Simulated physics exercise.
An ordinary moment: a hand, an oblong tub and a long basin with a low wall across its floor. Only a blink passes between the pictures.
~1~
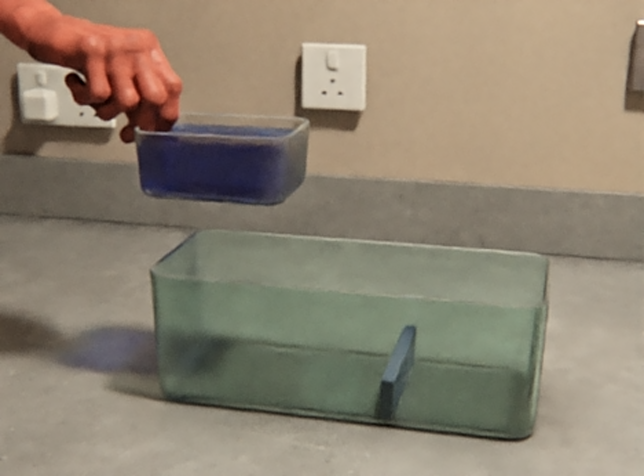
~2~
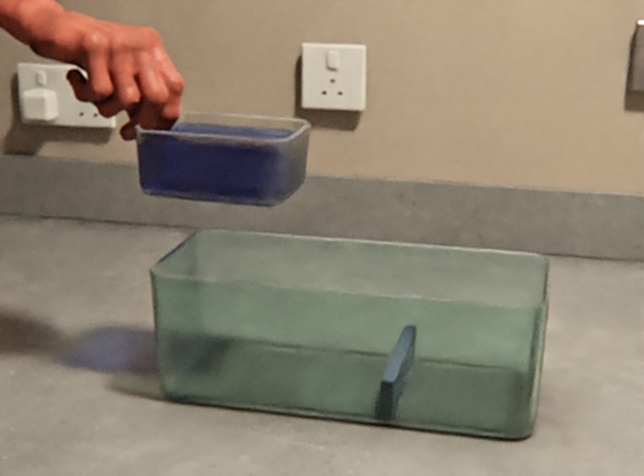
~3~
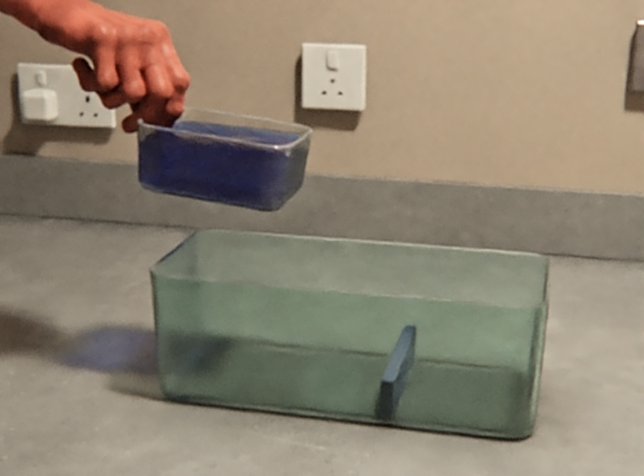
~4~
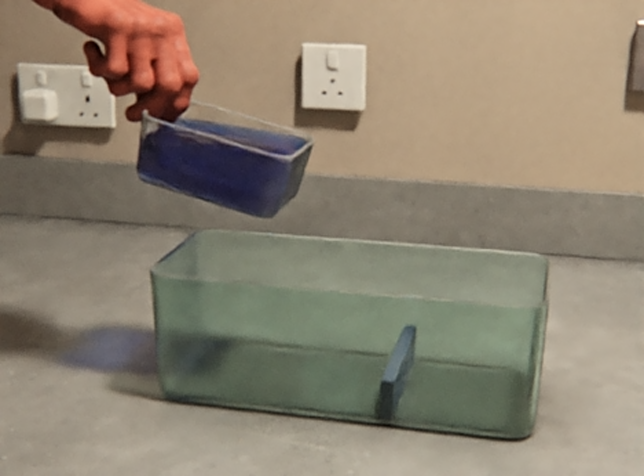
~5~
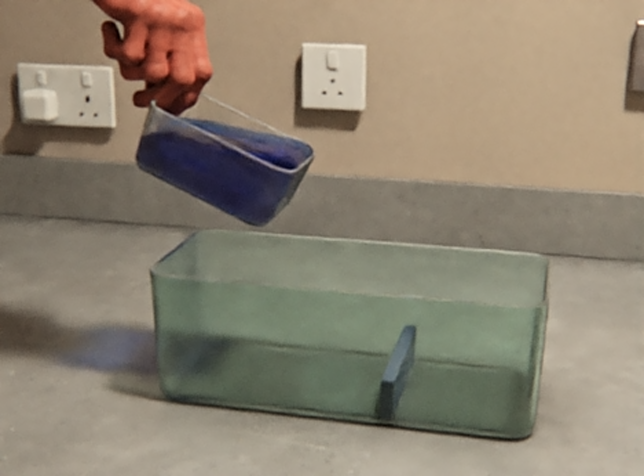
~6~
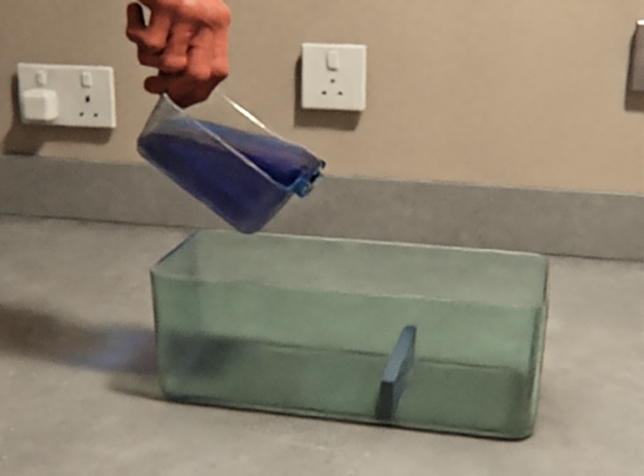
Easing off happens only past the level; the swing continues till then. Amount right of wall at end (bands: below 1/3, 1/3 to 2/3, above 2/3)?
Lowest of three bands.
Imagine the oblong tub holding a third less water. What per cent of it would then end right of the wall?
Close to 10 per cent.
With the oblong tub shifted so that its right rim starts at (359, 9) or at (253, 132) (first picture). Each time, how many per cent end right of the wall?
Close to 60 in a hundred, then close to 10 in a hundred.
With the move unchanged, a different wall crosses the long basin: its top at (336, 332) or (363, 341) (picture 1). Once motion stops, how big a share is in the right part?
About 60 per cent, then about 25 per cent.
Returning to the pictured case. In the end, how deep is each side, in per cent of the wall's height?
It settles around 50 on the left side and around 20 on the right side.
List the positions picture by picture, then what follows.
The first frame shows tilt 0°; pouring edge (298, 131); surface from (157, 131) to (298, 139); the long basin's rim runs from (174, 252) to (549, 282); the wall's top is at (400, 353).
The second frame shows tilt 2°; pouring edge (299, 134); surface from (158, 130) to (298, 140).
The third frame shows tilt 6°; pouring edge (301, 140); surface from (159, 128) to (300, 142).
The fourth frame shows tilt 14°; pouring edge (303, 151); surface from (160, 127) to (303, 145).
The fifth frame shows tilt 24°; pouring edge (304, 165); surface from (161, 127) to (308, 155); 2 per cent is over the edge.
The sixth frame shows tilt 35°; pouring edge (301, 180); surface from (159, 124) to (293, 161); 9 per cent is over the edge.
A moment on, the tilt is 100° and 9 per cent is still to pour, 74 is left of the wall and 0 right of it.
Next, the tilt is 108° and 1 per cent is still to pour, 85 is left of the wall and 10 right of it.
Then the tilt is 108° and 0 per cent is still to pour, 81 is left of the wall and 17 right of it.
Later the tilt is 108° and 0 per cent is still to pour, 81 is left of the wall and 16 right of it.
In the end 81 per cent lies left of the wall, 16 right of it and 2 outside.
